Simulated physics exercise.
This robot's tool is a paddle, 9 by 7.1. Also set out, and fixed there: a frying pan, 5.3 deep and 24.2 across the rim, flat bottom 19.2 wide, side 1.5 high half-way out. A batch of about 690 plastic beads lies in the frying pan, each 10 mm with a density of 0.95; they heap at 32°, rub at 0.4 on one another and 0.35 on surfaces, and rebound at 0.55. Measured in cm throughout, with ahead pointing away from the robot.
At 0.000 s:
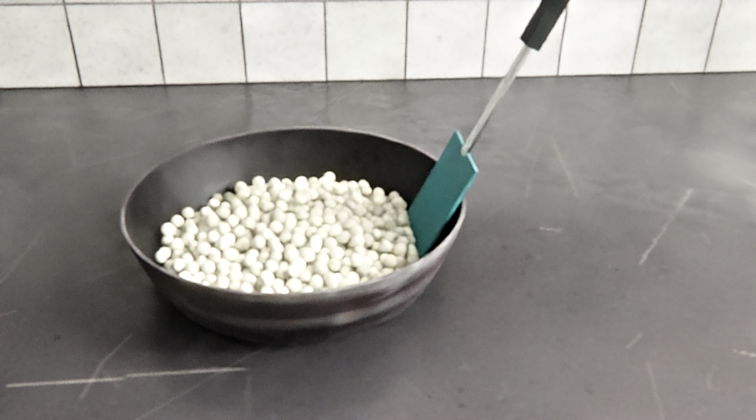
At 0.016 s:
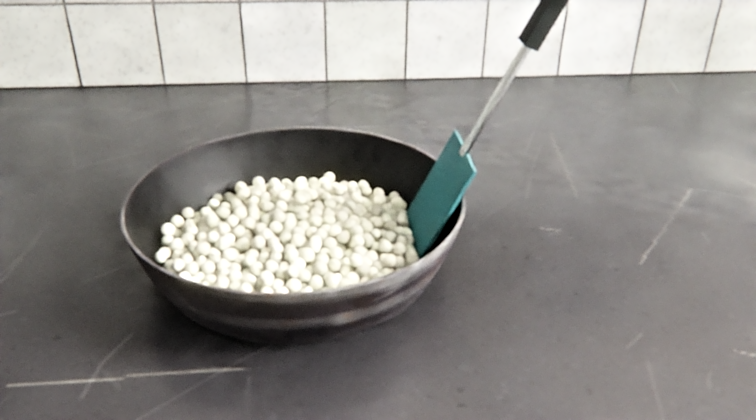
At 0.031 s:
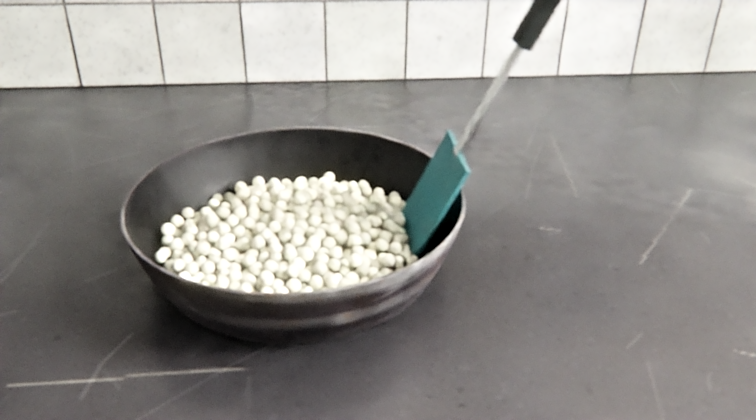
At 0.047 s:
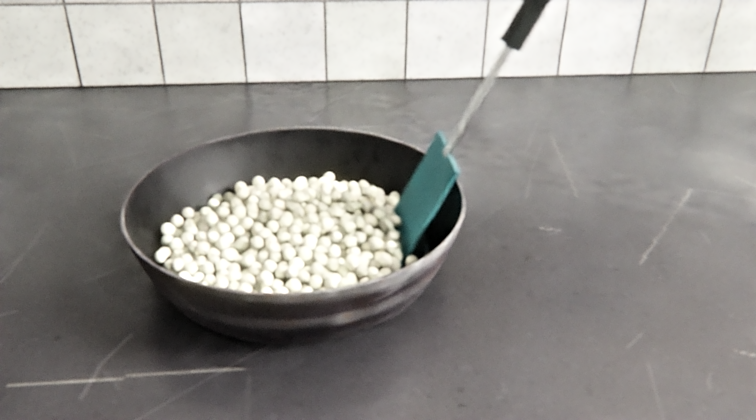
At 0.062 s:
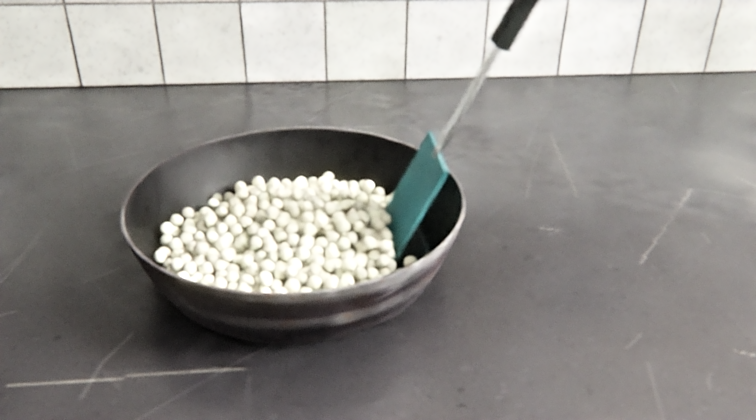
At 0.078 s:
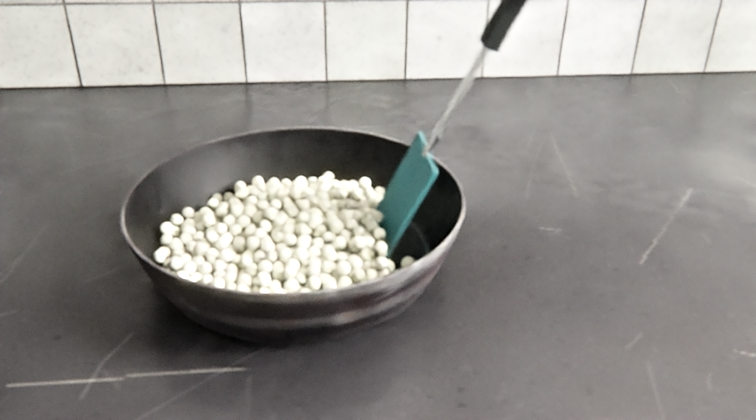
The footage shows a dark frying pan of small pale beads on a gray surface, with a teal paddle at the pan's right side; the paddle moves a short way left, pushing nearby beads and exposing some of the pan's bottom.
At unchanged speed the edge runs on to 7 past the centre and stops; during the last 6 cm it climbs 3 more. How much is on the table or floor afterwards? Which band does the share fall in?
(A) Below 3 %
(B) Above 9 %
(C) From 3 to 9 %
The answer is A.
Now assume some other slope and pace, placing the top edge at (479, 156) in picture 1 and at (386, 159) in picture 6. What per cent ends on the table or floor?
Roughly 15 %.
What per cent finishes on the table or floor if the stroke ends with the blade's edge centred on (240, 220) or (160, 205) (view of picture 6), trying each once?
Respectively some 0 and 15 percent end on the table or floor.
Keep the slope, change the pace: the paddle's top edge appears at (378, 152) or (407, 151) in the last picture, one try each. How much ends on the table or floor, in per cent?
10 % and 5 %.
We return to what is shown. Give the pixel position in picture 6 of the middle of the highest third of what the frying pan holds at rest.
You'll find it at about (192, 228).
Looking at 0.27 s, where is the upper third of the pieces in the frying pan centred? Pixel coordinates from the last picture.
About pixel (228, 223).
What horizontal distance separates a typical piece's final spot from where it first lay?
Level distance of roughly 2 cm.
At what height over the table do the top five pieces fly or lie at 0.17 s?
Estimated height above table: Approx. 5 cm.
After 0.17 s, sloping 64°, highest piece 5 above the table; 687 in the frying pan.
After 0.27 s, sloping 64°, highest piece 6 above the table; 687 in the frying pan.
After 0.52 s, sloping 64°, highest piece 6 above the table; 683 in the frying pan, 3 on the table or floor, 1 on the blade or in flight.
After 1.57 s, sloping 64°, highest piece 6 above the table; 683 in the frying pan, 4 on the table or floor.
At rest, 683 in the frying pan, 4 on the table or floor. That is 1 % on the table or floor.
